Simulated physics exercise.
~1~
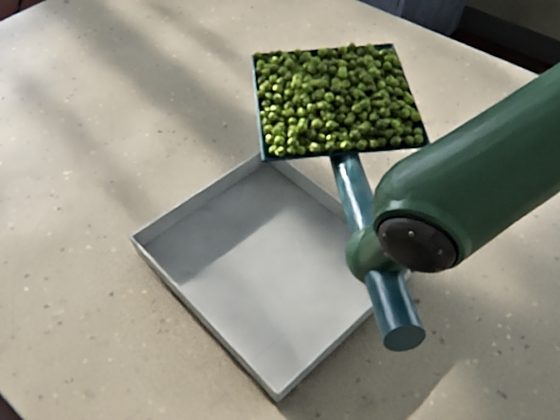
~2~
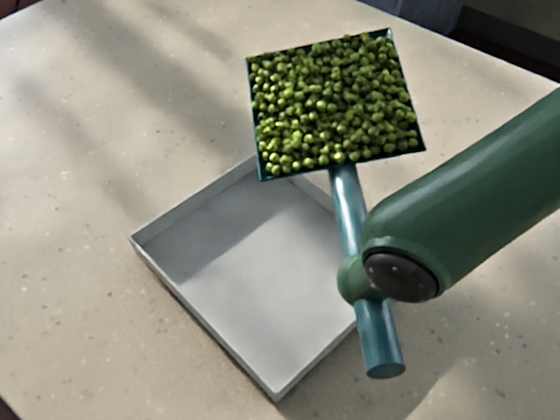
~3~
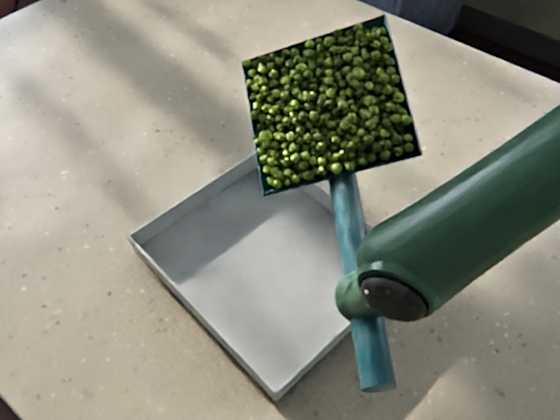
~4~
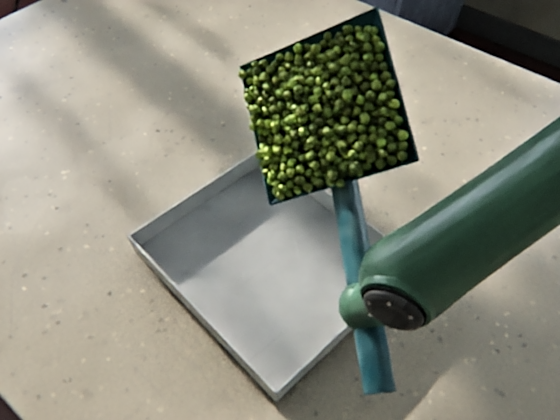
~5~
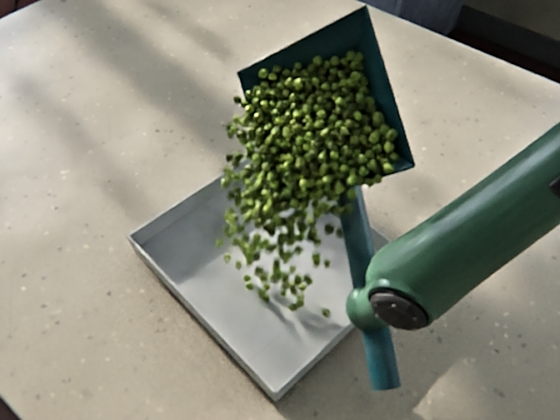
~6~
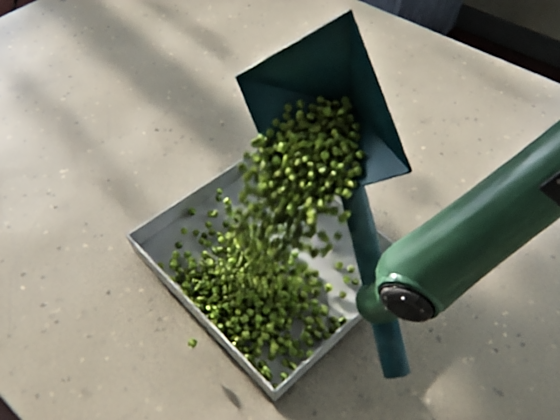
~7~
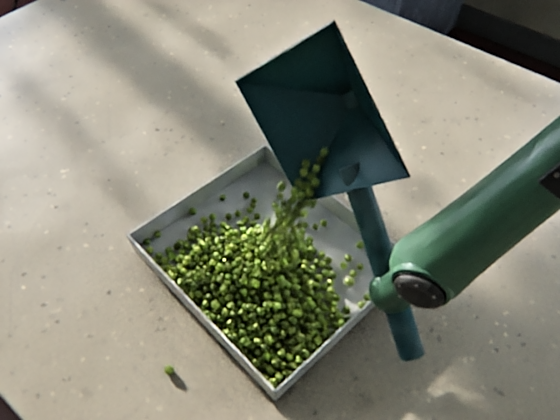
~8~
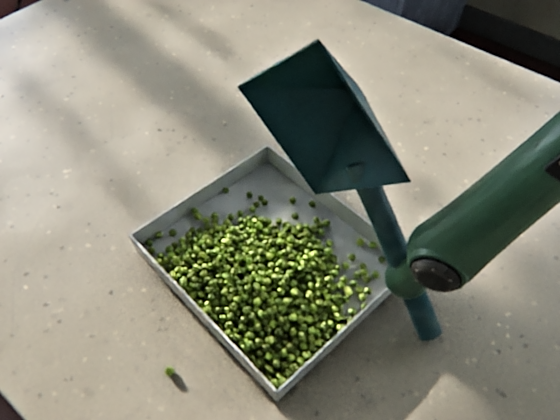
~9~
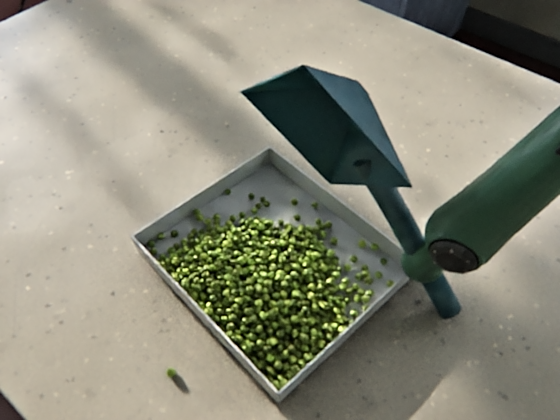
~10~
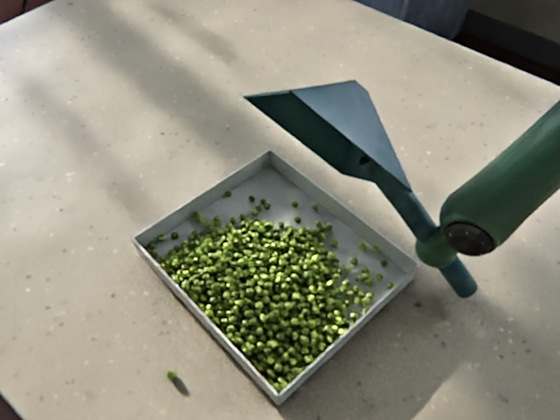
At first, a dark teal scoop heaped with small green peas hangs above a shallow pale gray tray on a speckled tabletop, held by a green mechanical arm reaching in from the right. The arm steadily turns the scoop, and the peas stay in place for a while as it tips. Then they slide over the lower edge and pour down in a thick stream, scattering across the tray. The stream thins to a last few peas, and one lands on the table outside the tray. The emptied scoop keeps turning, ending tipped well over above a broad pile of peas lying still in the tray.
